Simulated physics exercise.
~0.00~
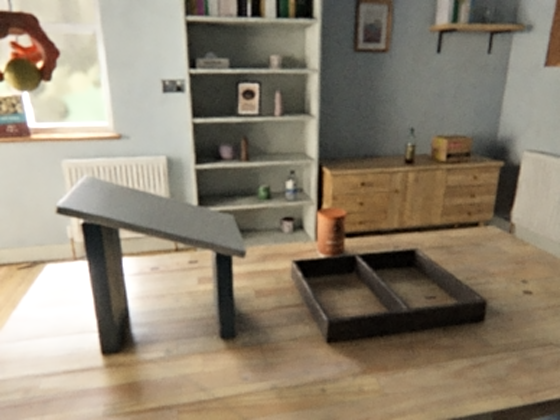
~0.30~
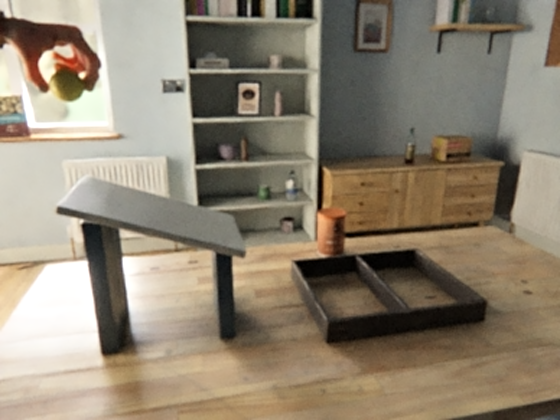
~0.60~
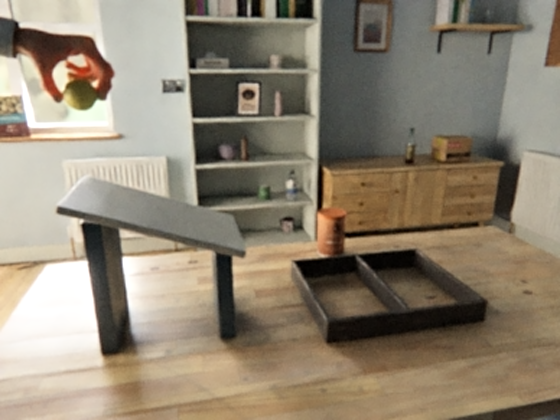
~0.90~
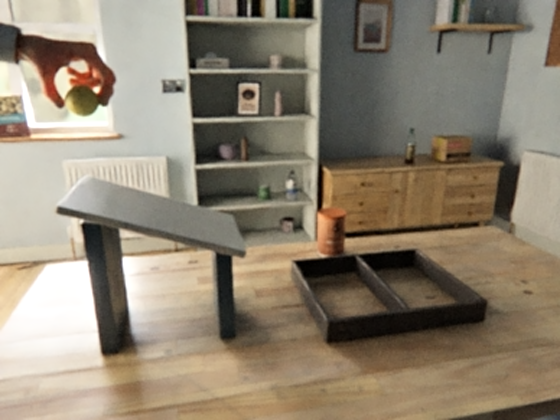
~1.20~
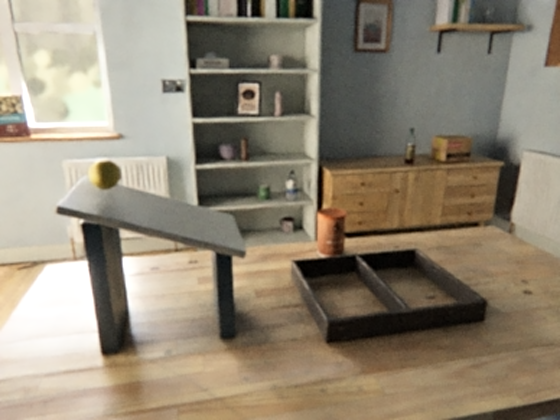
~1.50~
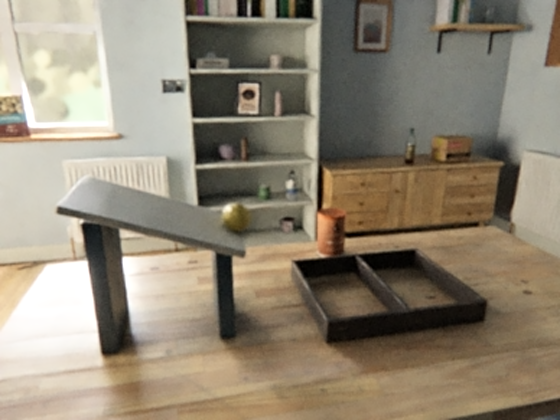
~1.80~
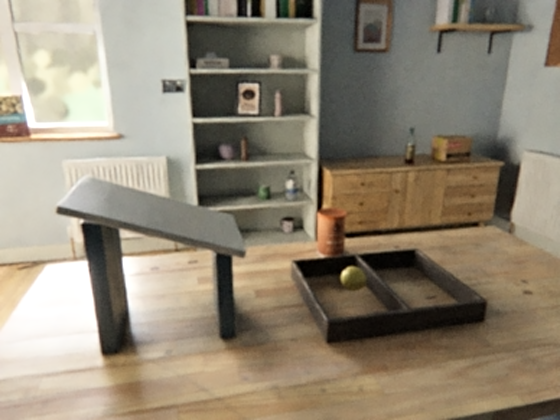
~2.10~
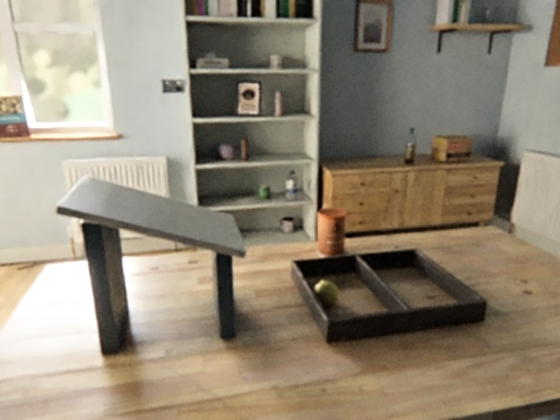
A hand holds a yellow-green lemon at the upper left of a sunlit room, seen from across a wooden table. On the table, a grey board slopes down to the right on two dark supports, and a dark open tray with two bays lies to its right, with an orange tin standing behind it. The hand moves right and lowers the lemon, then lets go at the board's high end and withdraws. The lemon travels down the slope, leaves the low end and reaches the tray near its divider. It then moves back left and ends in the nearer bay, while the tin stays in place.
